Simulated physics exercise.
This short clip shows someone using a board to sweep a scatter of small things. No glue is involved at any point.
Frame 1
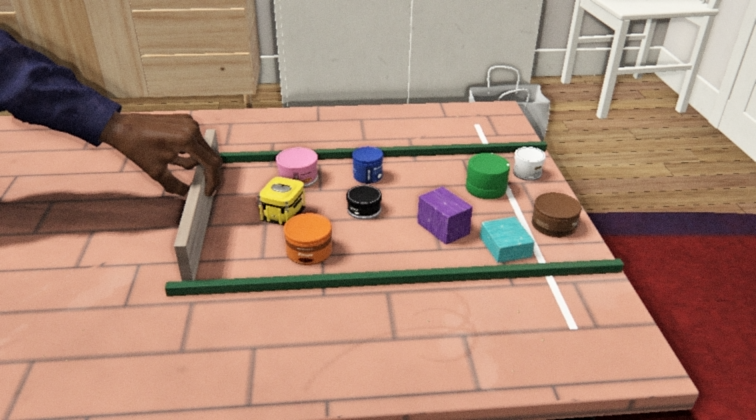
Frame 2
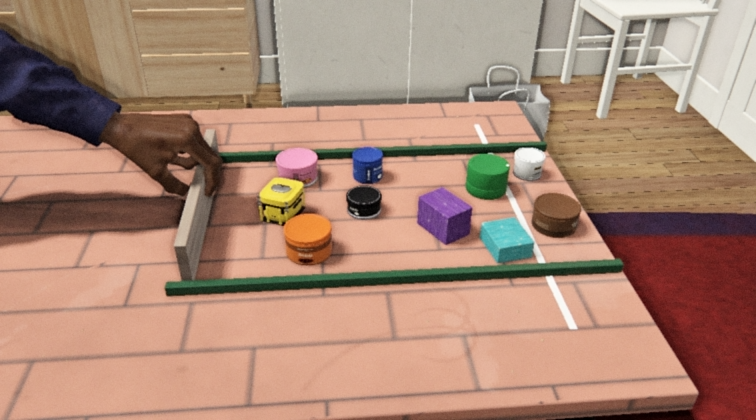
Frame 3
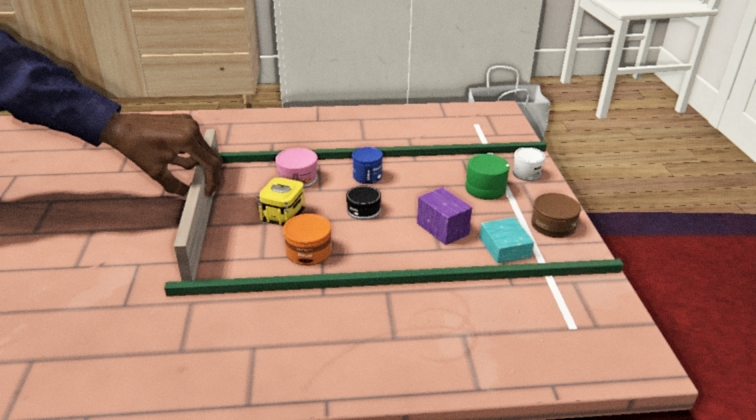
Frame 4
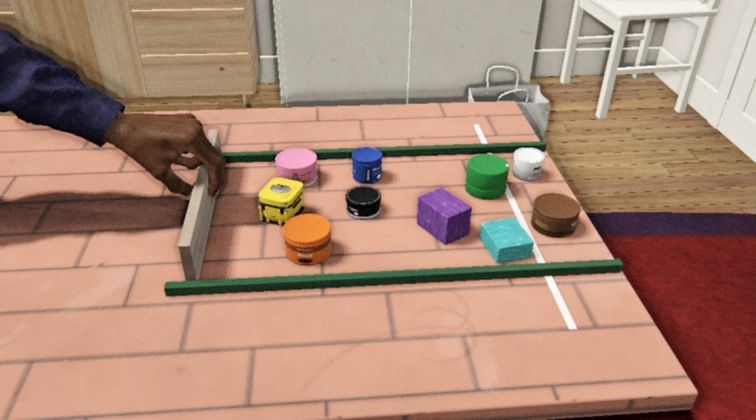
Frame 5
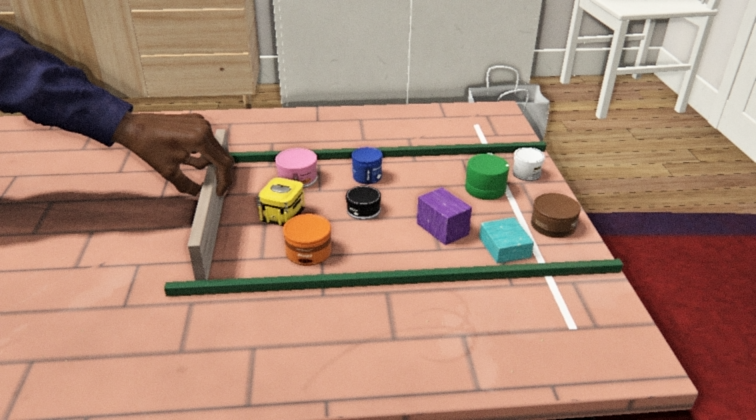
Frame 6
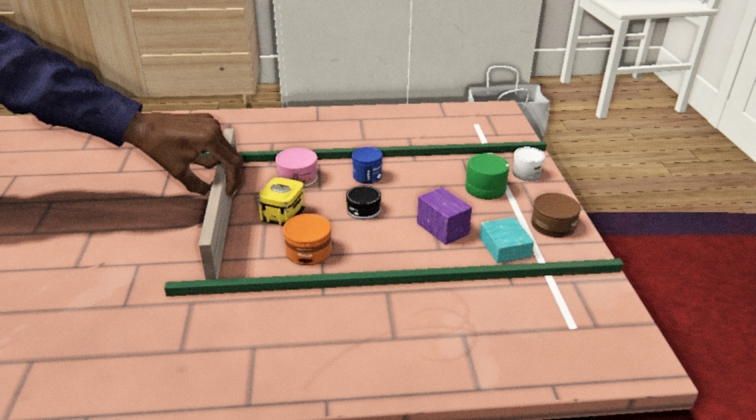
The board, held upright by a hand between two green strips, stayed nearly still and then slid slightly right toward the scattered colourful pots and blocks, which stayed where they were without being touched.
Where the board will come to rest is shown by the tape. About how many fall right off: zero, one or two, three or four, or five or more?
Going by the pictures, one or two pieces get pushed right off.
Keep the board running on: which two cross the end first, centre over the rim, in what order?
The order is the brown tub, then the white pot.
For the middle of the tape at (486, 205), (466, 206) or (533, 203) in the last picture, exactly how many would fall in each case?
It would be 0, 0 and 4.
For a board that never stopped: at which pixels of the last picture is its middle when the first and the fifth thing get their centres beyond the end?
At (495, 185) for the first, at (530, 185) for the fifth.
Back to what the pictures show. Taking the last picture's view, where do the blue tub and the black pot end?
The blue tub comes to rest at (544, 148), and the black pot comes to rest at (562, 194).
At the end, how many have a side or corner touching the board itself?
3 are in contact with it.
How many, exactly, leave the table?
Tally: 2.
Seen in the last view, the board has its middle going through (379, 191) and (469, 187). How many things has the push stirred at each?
That makes 5 at the first spot and 10 at the second.
A little later, none off yet; white pot at rest near (528, 164); brown tub at rest near (555, 215); green lid at rest near (487, 176).
Next, none off yet; white pot at rest near (528, 164); brown tub at rest near (555, 215); green lid moving near (495, 175).
When it is over, the number that fall off is one or two; down, brown tub and white pot.
